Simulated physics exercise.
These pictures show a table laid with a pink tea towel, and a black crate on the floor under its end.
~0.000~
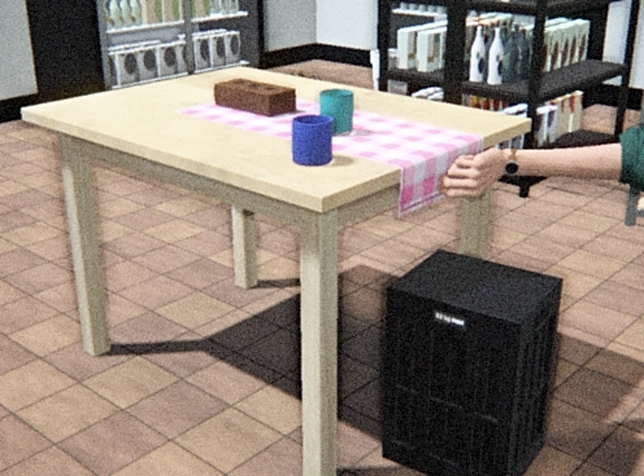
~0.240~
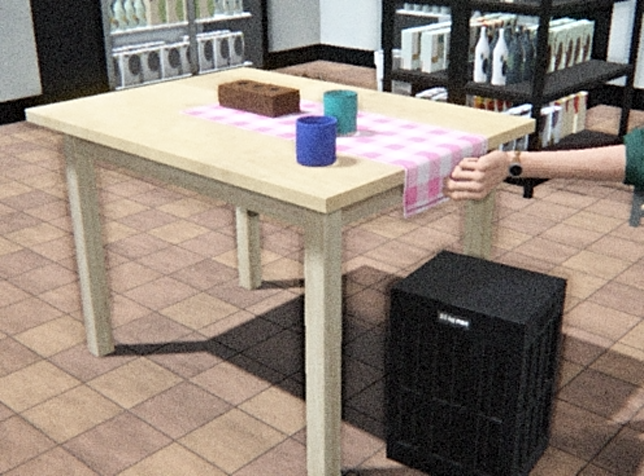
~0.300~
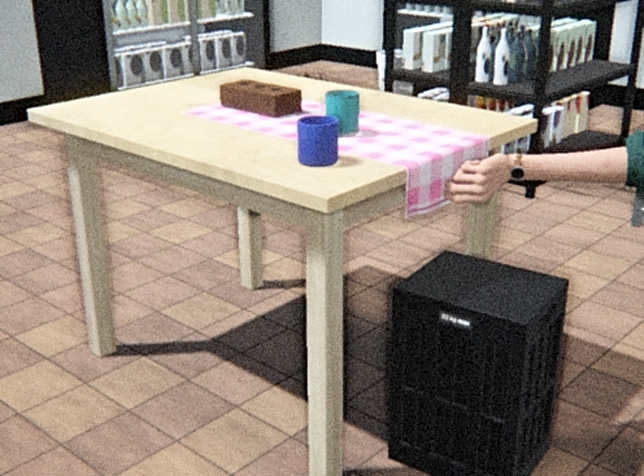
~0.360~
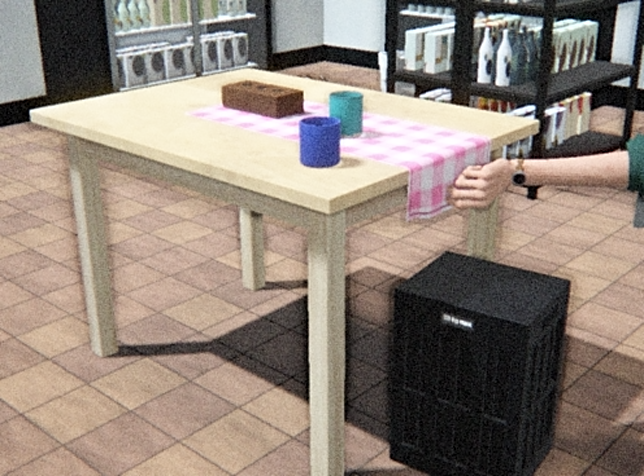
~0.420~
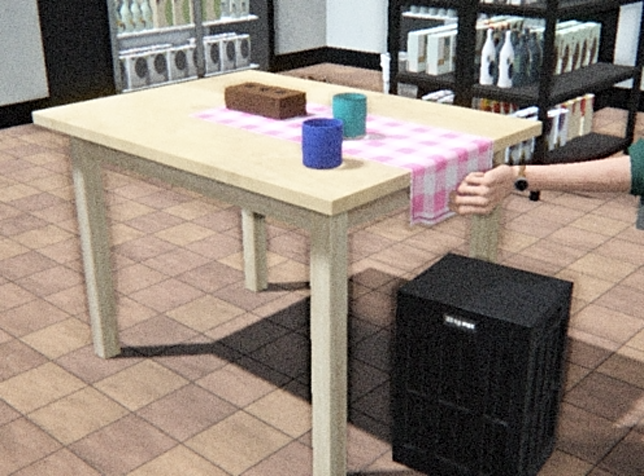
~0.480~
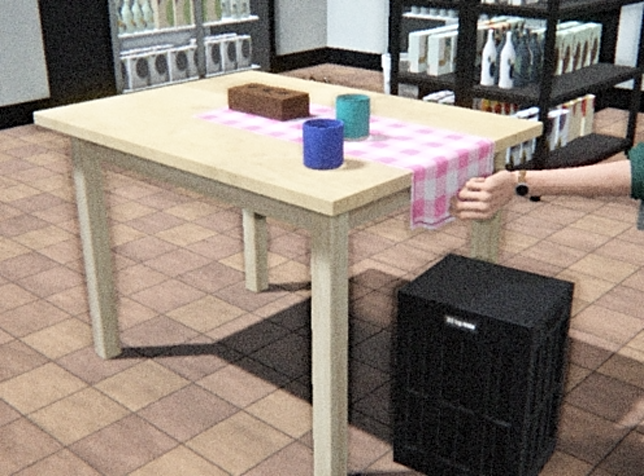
A hand grips the pink checked cloth's end while the mugs and brick barely move.
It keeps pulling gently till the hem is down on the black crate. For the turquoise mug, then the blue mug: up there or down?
In the end the turquoise mug keeps clear of the edge, the blue mug stays on the table.
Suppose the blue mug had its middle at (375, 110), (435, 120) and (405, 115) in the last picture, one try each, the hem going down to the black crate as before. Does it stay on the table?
First try: It remains up there; second try: It drops; third try: It is safe.
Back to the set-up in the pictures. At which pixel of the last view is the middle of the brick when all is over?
Its middle is at (307, 109).
By 0.62 s, hem going down; turquoise mug moved a little; blue mug still.
By 0.92 s, hem going down; turquoise mug carried along near (380, 123); blue mug still.
By 1.18 s, hem on the crate; turquoise mug carried along near (399, 127); blue mug still.
When it is over, hem on the crate; turquoise mug carried along near (400, 127); blue mug still. The turquoise mug stays on the table and the blue mug remains up there.
